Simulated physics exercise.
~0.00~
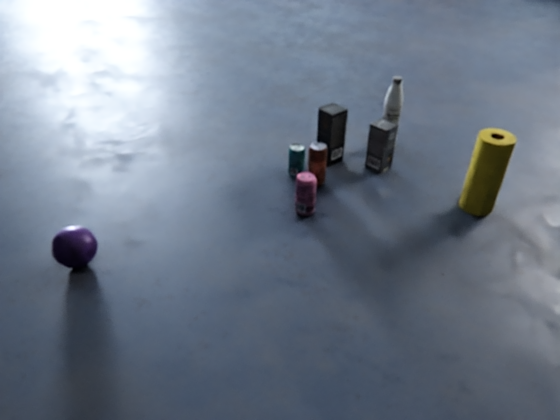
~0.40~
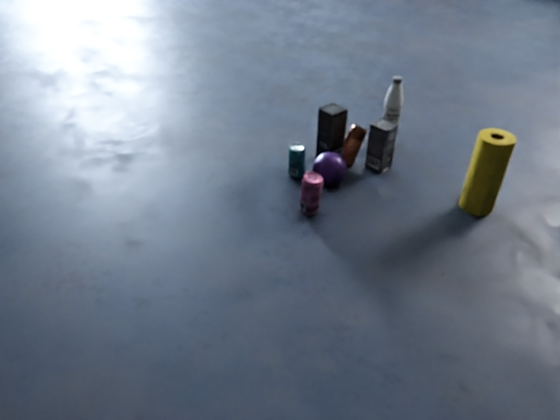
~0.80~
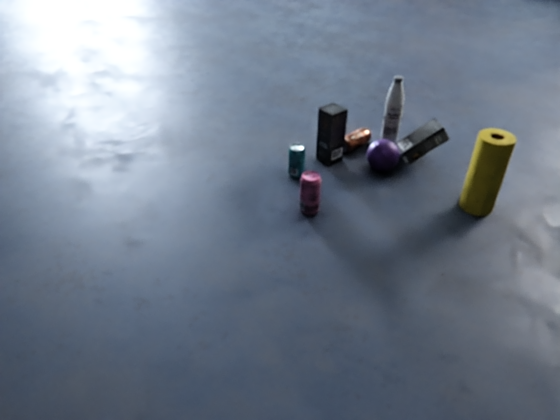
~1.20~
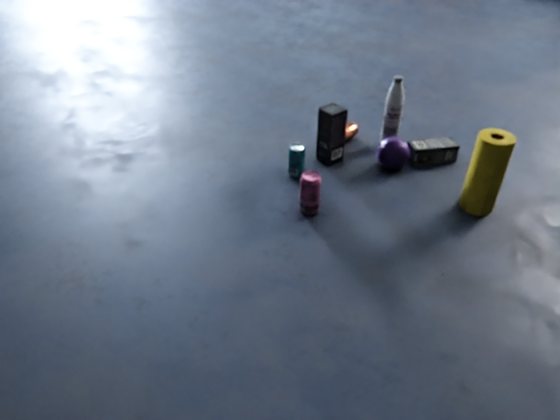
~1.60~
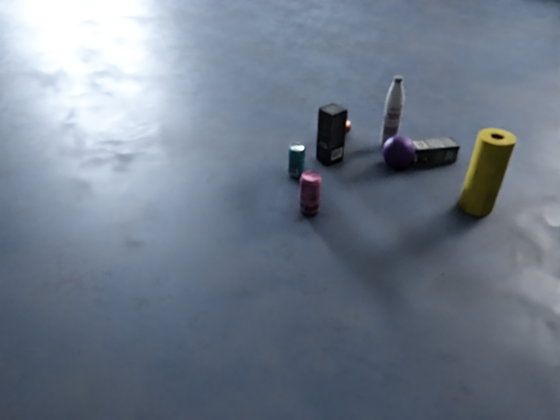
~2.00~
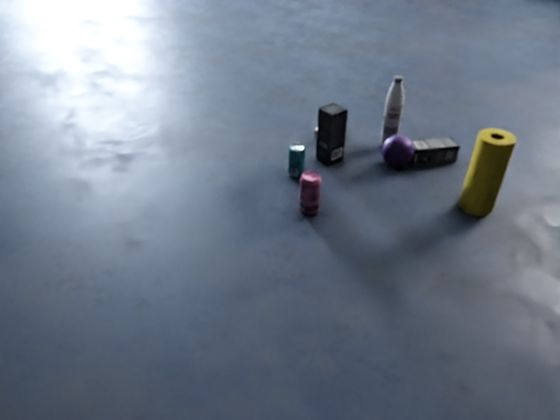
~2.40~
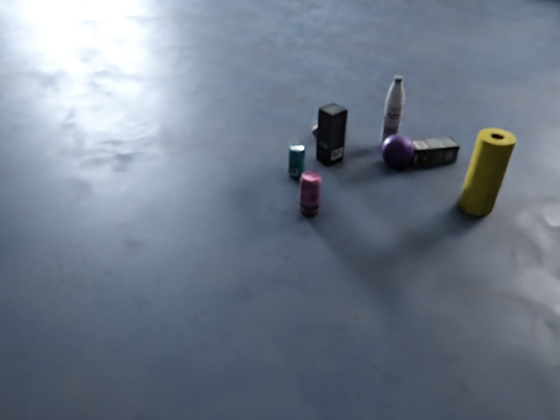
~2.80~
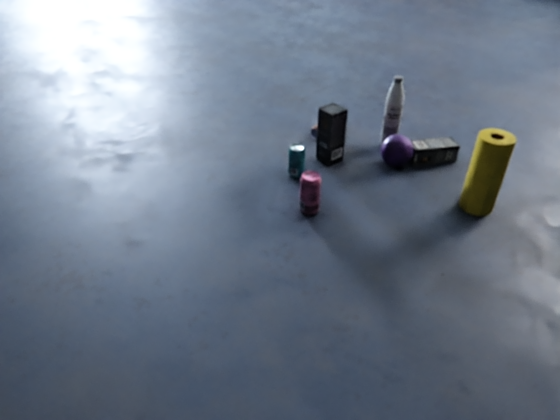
Purple ball rolling right into a cluster of cans and cartons, toppling an orange can, then a grey carton, and stopping beside it.
